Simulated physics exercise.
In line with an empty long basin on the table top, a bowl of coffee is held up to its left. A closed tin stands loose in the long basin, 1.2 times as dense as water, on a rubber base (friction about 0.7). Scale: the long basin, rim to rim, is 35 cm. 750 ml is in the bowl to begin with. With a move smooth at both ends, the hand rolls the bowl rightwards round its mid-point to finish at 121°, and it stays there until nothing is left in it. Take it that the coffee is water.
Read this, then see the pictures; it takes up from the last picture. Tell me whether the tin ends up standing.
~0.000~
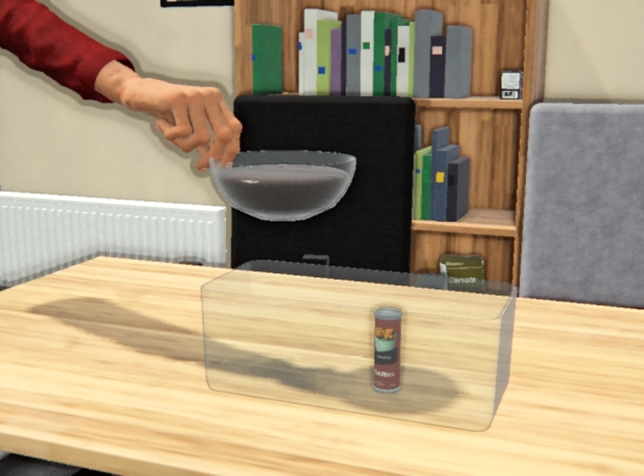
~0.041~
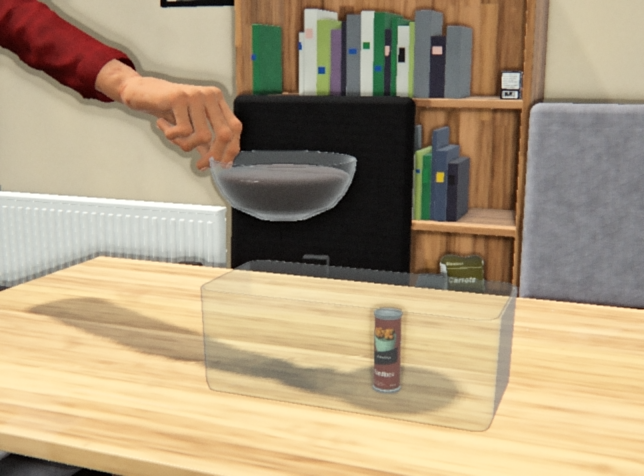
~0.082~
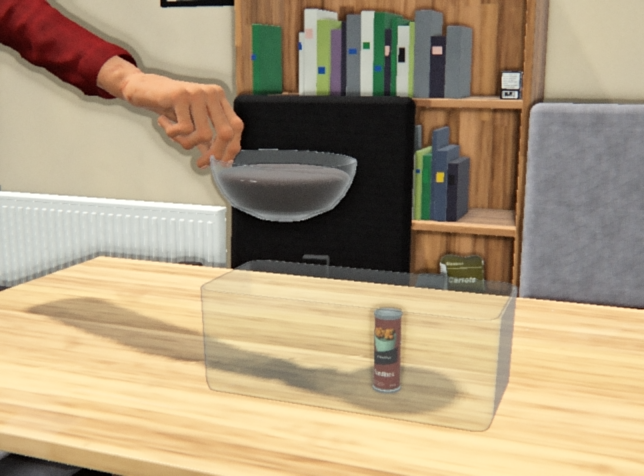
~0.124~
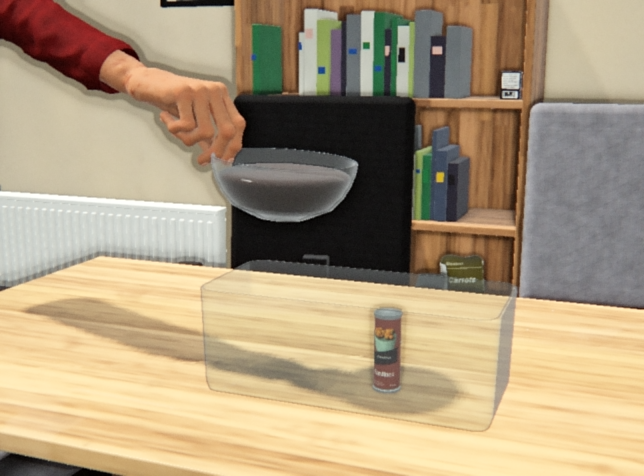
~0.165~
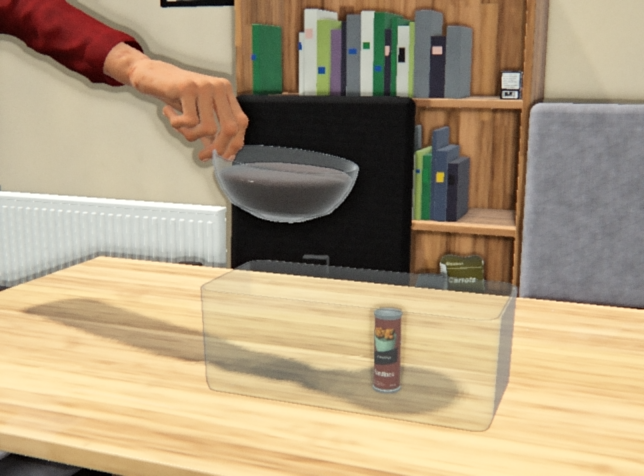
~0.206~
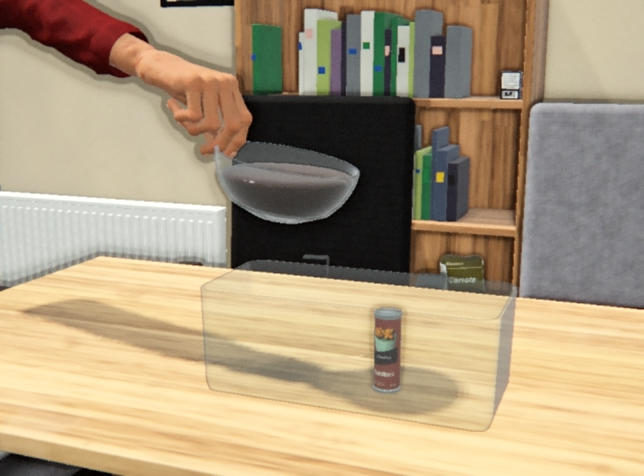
It does.
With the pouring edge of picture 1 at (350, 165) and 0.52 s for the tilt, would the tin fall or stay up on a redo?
Then the tin comes down.
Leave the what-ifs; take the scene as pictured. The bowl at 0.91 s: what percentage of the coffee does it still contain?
About 0 per cent.
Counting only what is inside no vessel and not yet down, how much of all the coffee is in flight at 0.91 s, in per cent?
Roughly 0 per cent.
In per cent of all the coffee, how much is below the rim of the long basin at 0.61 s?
I'd estimate some 36 percent of the liquid.
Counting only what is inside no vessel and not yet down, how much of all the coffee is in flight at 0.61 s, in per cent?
Close to 36 per cent, I'd say.
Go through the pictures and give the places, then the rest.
In the first frame, tilt 0°; pouring edge (351, 163); surface from (225, 169) to (348, 176); the long basin's rim runs from (227, 275) to (508, 303); the tin's top is at (388, 316).
In the second frame, tilt 0°; pouring edge (351, 164); surface from (225, 169) to (348, 176).
In the third frame, tilt 2°; pouring edge (352, 166); surface from (226, 168) to (349, 177).
In the fourth frame, tilt 4°; pouring edge (352, 169); surface from (227, 168) to (349, 179).
In the fifth frame, tilt 7°; pouring edge (353, 173); surface from (228, 167) to (350, 180).
In the sixth frame, tilt 11°; pouring edge (354, 178); surface from (230, 166) to (352, 181).
Then, 0.61 s in, the tilt is 75° and 27 per cent is still to pour; the tin stands where it began.
Then, 0.91 s in, the tilt is 115° and 0 per cent is still to pour; the tin stands where it began.
Then, 1.22 s in, the tilt is 121° and 0 per cent is still to pour; the tin stands where it began.
Then, 1.56 s in, the tilt is 121° and 0 per cent is still to pour; the tin stands where it began.
Finally, the tin stands where it began.
